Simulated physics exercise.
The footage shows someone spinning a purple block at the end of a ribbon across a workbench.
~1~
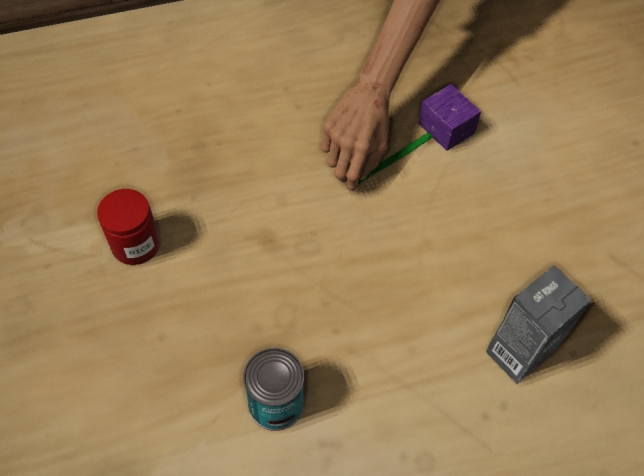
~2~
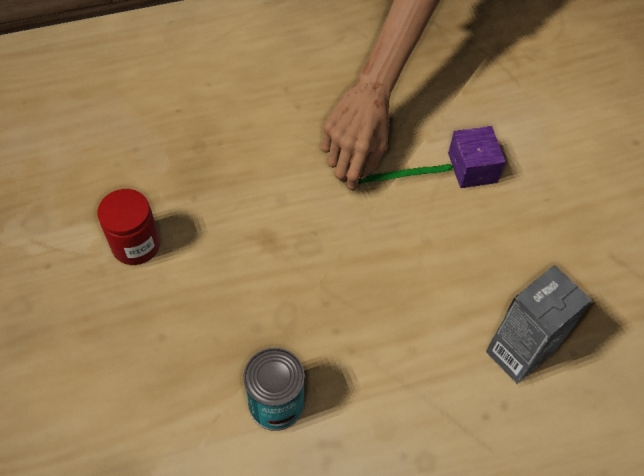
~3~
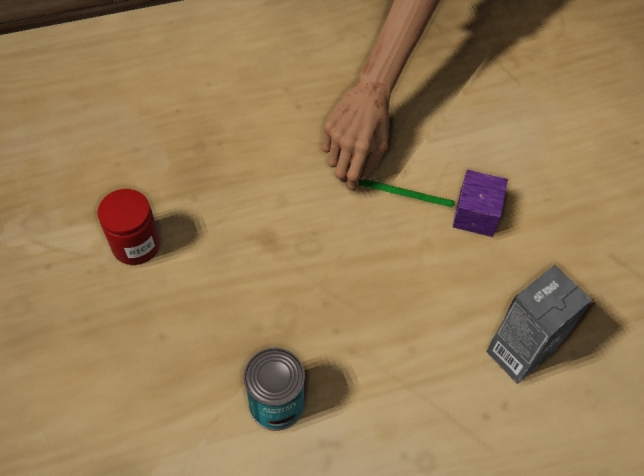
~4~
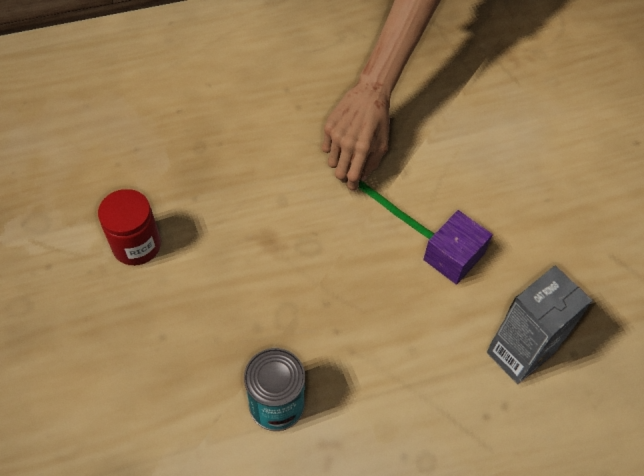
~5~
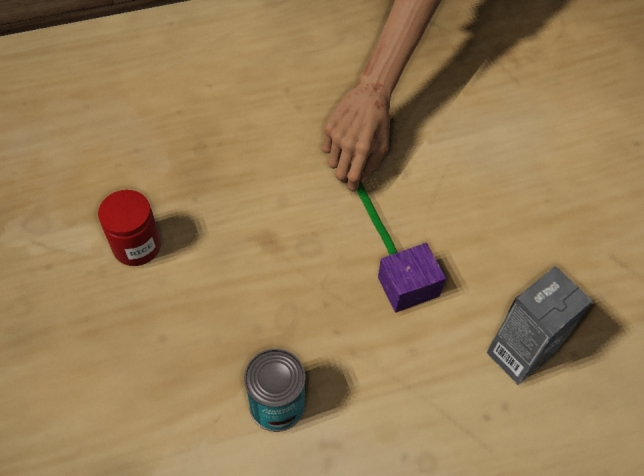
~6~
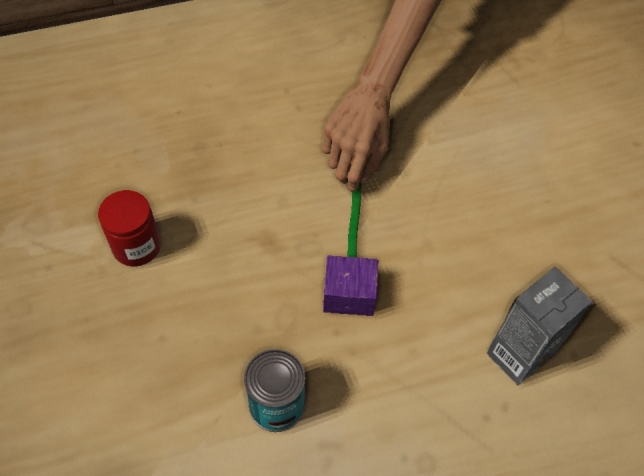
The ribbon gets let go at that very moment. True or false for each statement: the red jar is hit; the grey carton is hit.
Red jar: True; grey carton: False.
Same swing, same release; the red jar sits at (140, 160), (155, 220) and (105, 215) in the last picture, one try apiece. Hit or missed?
First case: No contact; second case: Contact made; third case: Contact made.
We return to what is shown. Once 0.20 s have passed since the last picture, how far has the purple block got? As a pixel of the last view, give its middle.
By that time: (171, 246).
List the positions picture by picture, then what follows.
The first frame shows purple block (452, 106); red jar (123, 209); grey carton (554, 298); turquoise tin (274, 376).
The second frame shows purple block (479, 146).
The third frame shows purple block (483, 193).
The fourth frame shows purple block (460, 237).
The fifth frame shows purple block (414, 268).
The sixth frame shows purple block (352, 276); red jar (124, 211); grey carton (554, 300); turquoise tin (275, 378); going round clockwise.
Then, 0.08 s on from there, block near (237, 261).
Then, 0.20 s on from there, block near (171, 246); red jar pushed aside.
In the end, block near (171, 246); red jar pushed aside. The red jar is struck and the grey carton remains clear.
